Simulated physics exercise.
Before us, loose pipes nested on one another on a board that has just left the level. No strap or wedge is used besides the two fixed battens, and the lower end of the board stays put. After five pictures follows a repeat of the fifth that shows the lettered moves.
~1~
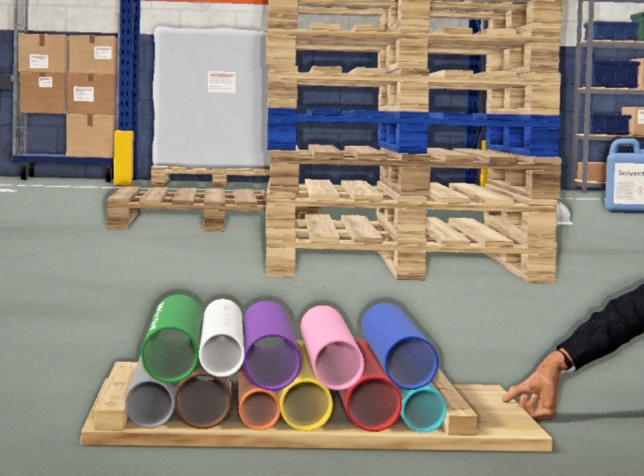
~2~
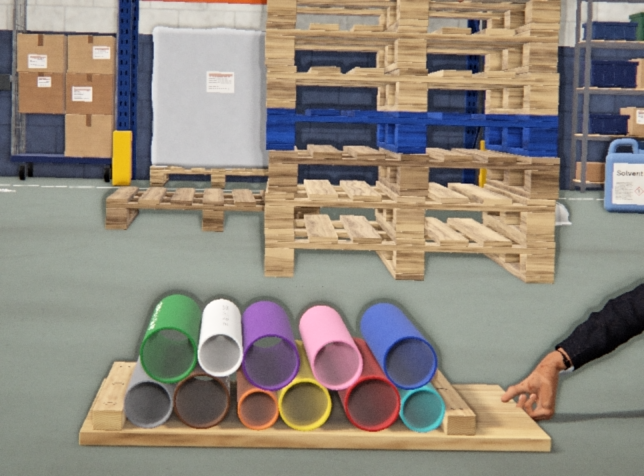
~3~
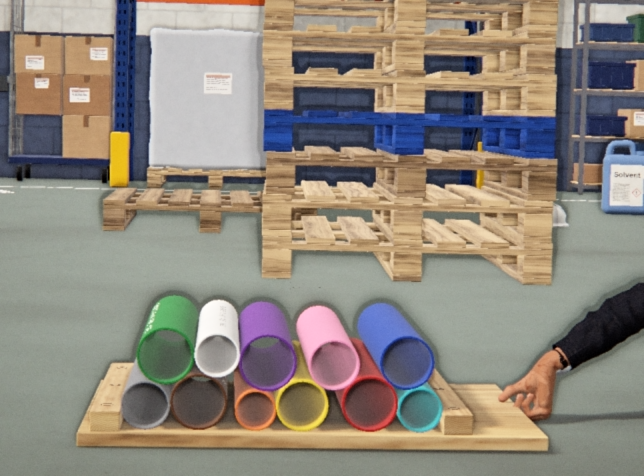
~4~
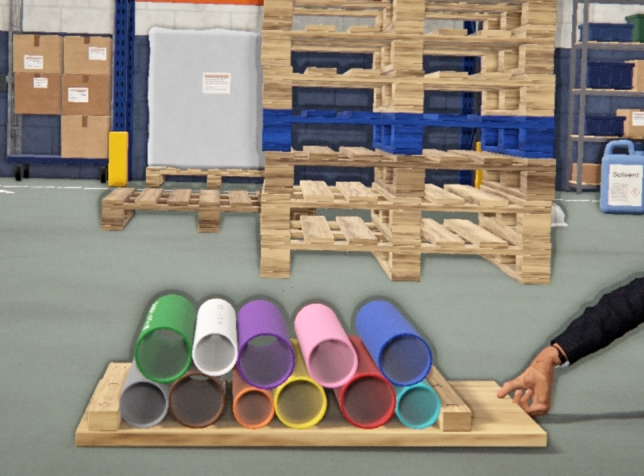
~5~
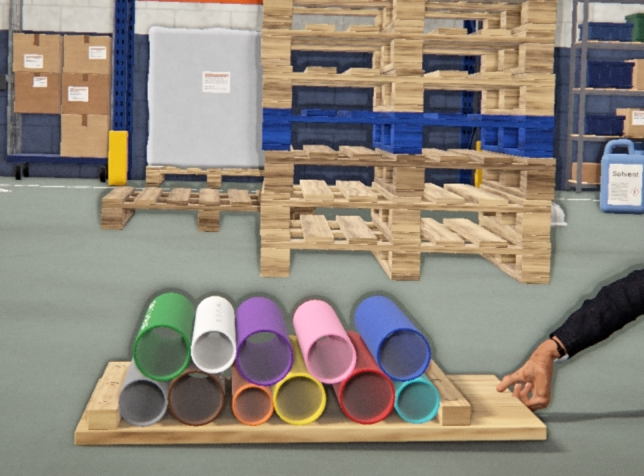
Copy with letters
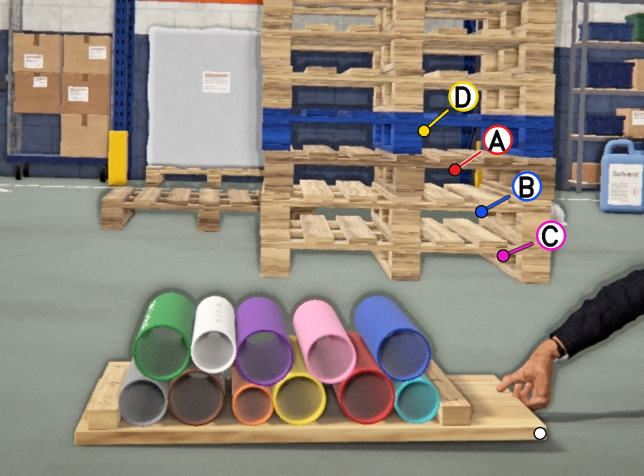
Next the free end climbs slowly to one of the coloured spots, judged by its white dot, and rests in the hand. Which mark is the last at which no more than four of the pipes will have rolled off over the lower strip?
Lift it to A and no more.
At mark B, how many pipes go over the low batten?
At B the number is two.
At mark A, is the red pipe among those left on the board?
Yes.
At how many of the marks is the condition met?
Three of the four.
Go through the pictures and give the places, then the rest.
In the first picture, purple pipe (272, 362); white pipe (222, 354).
In the second picture, white pipe (220, 354); green pipe (169, 355).
In the third picture, board (307, 403); red pipe (370, 404); orange pipe (255, 410).
In the fourth picture, board (306, 401); grey pipe (144, 404); brown pipe (197, 400).
In the fifth picture, board (305, 398); grey pipe (143, 402); brown pipe (196, 398).
On the copy, A at (455, 170); B at (482, 212); C at (503, 256); D at (424, 131); the white dot at (540, 434).
On A. First, board at 20°.
Then, board at 37°.
Finally, board at 37°, two over the low batten (white, green).
By contrast, B two over the low batten (white, green); C two over the low batten (white, green); D five over the low batten.
